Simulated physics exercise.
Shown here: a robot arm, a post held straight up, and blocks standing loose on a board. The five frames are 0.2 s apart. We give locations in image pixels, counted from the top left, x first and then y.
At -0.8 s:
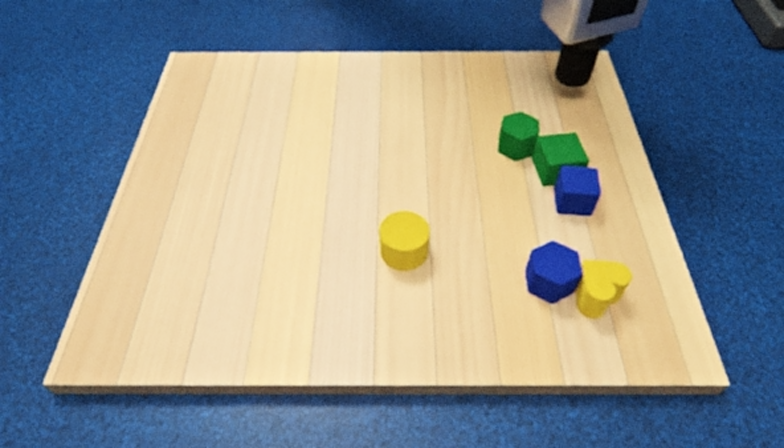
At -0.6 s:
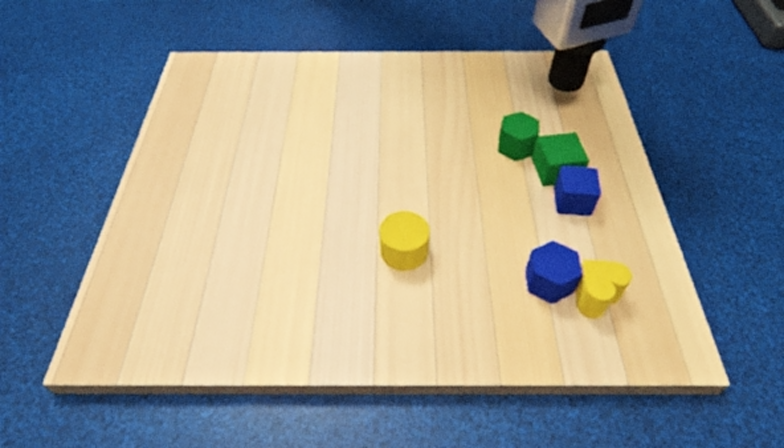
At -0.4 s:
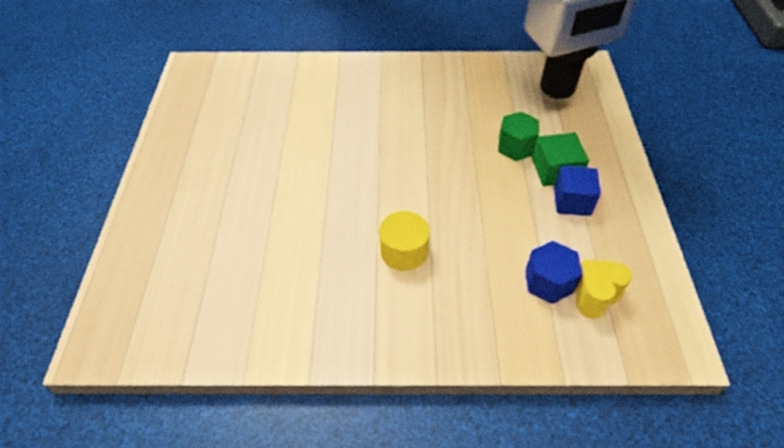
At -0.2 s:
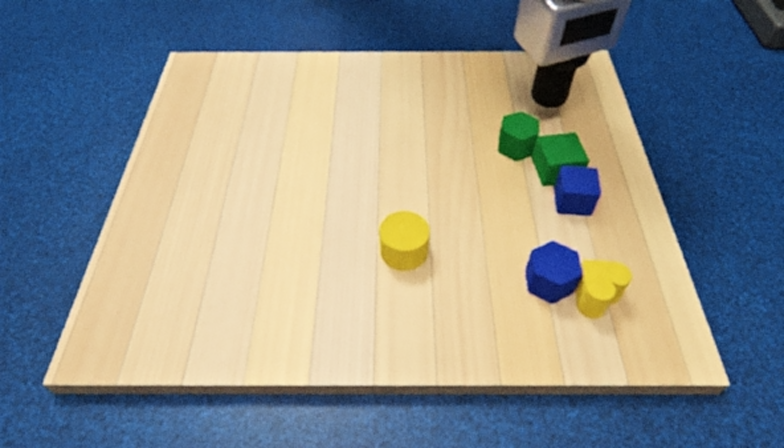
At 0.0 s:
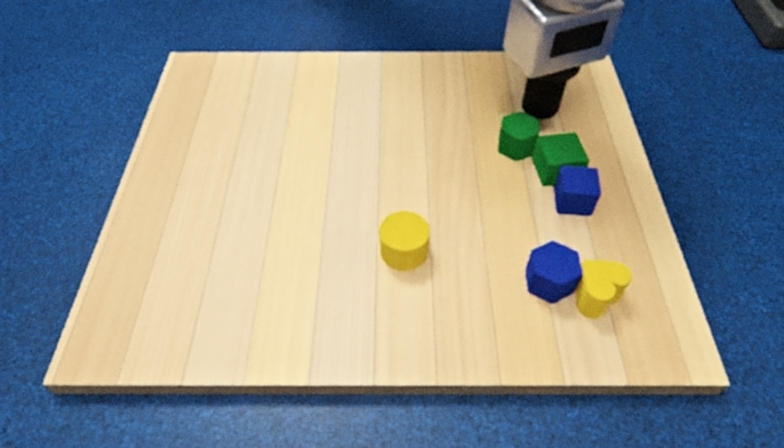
The clip opens on a wooden board with green, blue and yellow blocks standing loose on it, and a robot arm holding a dark upright post near the top right corner. The arm moves the post slowly down and to the left, bringing it close to the green blocks, while every block stays still.
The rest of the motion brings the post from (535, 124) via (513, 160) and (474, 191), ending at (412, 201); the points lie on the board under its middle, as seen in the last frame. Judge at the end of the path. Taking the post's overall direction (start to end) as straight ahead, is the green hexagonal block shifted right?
In short: No.
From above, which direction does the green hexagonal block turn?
Seen from above, counterclockwise.
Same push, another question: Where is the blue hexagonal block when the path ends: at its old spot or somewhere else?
Once the path is done, it remains where it sat before.
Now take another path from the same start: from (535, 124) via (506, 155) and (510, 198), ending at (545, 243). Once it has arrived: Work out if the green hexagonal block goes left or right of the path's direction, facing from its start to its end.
It gets pushed right.
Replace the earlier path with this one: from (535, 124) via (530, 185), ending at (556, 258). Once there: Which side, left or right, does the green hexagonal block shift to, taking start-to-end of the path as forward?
Right-hand side.
On the path given first. One third of the way, post at (516, 146); green hexagonal block at (492, 159), turned 15° clockwise; green four-sided block at (559, 153), turned 35° anticlockwise; blue four-sided block at (588, 185).
Two thirds of the way, post at (475, 176); green hexagonal block at (453, 194); green four-sided block at (557, 154), turned 45° anticlockwise; blue four-sided block at (590, 186).
At the end, post at (413, 186); yellow circular block at (398, 238); green hexagonal block at (429, 210), turned 50° anticlockwise; blue hexagonal block still; green four-sided block at (557, 154), turned 45° anticlockwise; blue four-sided block at (590, 186).
